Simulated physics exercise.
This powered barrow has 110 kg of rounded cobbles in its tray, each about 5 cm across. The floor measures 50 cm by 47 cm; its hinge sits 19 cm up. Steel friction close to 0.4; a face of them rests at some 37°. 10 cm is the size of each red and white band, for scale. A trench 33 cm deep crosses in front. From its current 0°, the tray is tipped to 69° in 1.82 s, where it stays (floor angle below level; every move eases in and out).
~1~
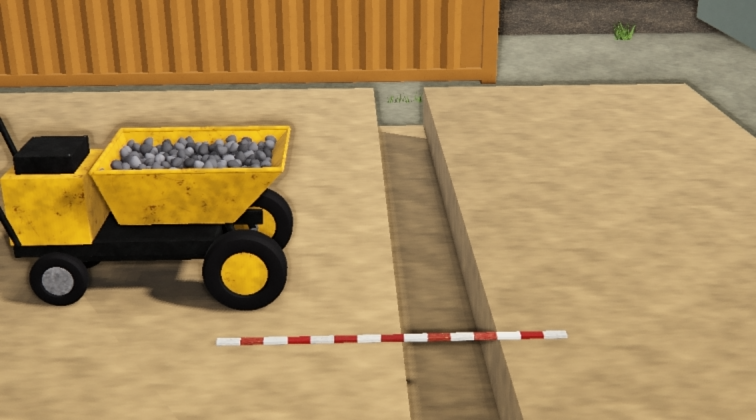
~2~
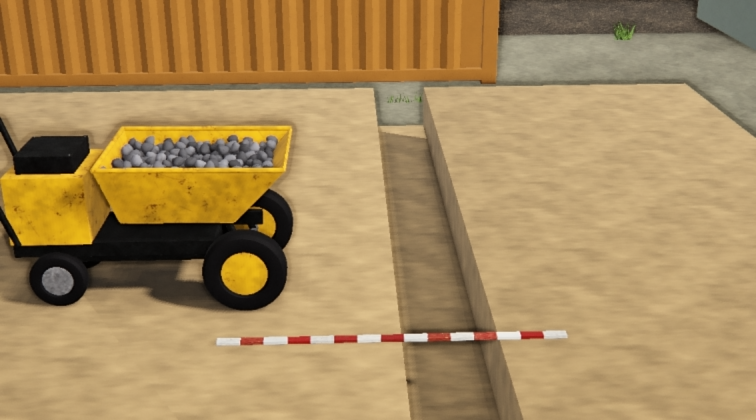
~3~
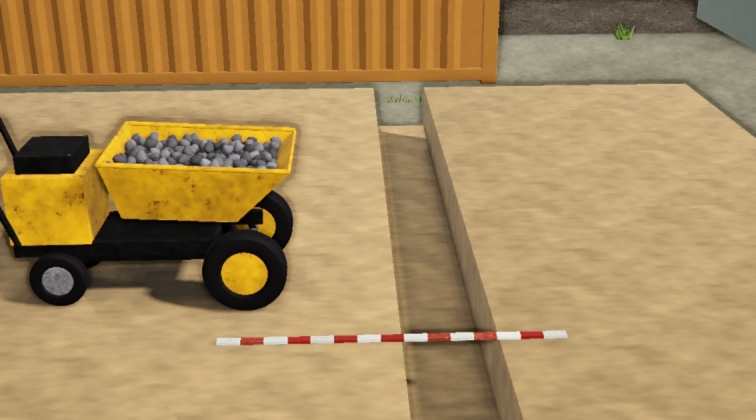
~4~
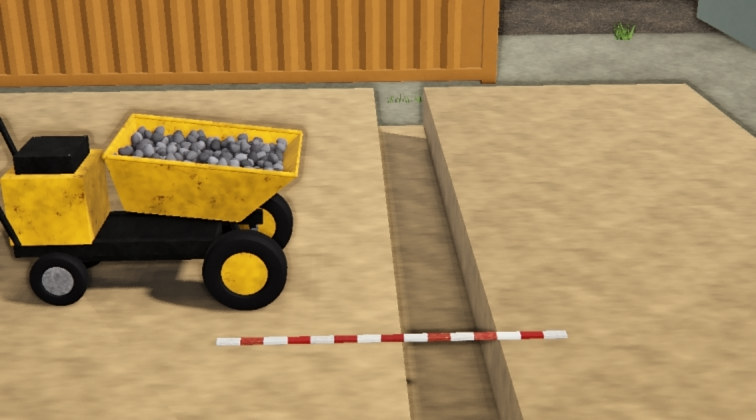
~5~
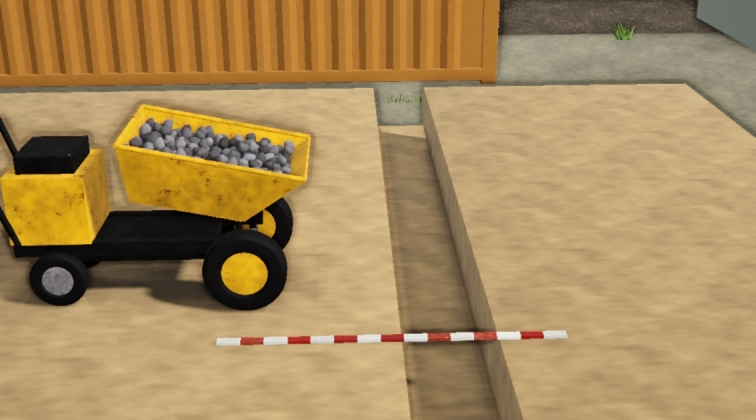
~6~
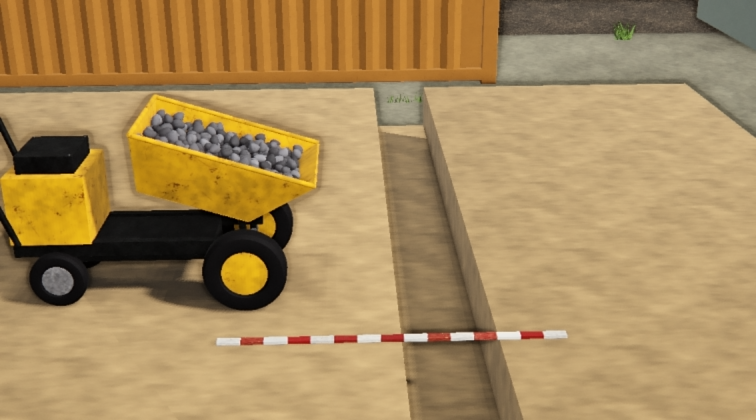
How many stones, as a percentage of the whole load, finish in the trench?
Roughly 87 per cent of the load ends up in the trench.
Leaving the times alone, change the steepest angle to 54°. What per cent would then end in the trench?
With that change, near 45 per cent.
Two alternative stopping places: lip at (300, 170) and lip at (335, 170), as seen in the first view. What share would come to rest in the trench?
Around 100% for the first place and 100% for the second.
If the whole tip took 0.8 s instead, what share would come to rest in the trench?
With that timing, about 90 per cent.
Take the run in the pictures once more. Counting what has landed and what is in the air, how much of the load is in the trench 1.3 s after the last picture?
By that moment, roughly 40 per cent of the load.
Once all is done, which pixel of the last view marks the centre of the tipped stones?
Roughly (435, 326), I'd say.
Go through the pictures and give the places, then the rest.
The tray is at 0°, its lip at (282, 170); the top of the load is at (218, 148), in the first frame.
The tray is at 1°, its lip at (284, 170); the top of the load is at (197, 149), in the second frame.
The tray is at 3°, its lip at (289, 172); the top of the load is at (174, 146), in the third frame.
The tray is at 7°, its lip at (296, 176); the top of the load is at (150, 137), in the fourth frame.
Lip at (305, 180), floor tilted 12°, highest stones at (155, 129), in the fifth frame.
Lip at (315, 187), floor tilted 18°, highest stones at (164, 122), in the sixth frame.
Then, 0.8 s after the last picture the floor is at 58°, 99 % in the tray, 1 % short of the trench; the foremost stones are at (365, 226).
Then, 1.3 s after the last picture the floor is at 69°, 43 % in the tray, 17 % short of the trench, 41 % in the trench; the foremost stones are at (478, 349).
Then, 1.7 s after the last picture the floor is at 69°, 17 % in the tray, 18 % short of the trench, 65 % in the trench; the foremost stones are at (476, 334).
Then, 3.6 s after the last picture the floor is at 69°, 0 % in the tray, 13 % short of the trench, 87 % in the trench; the foremost stones are at (473, 322).
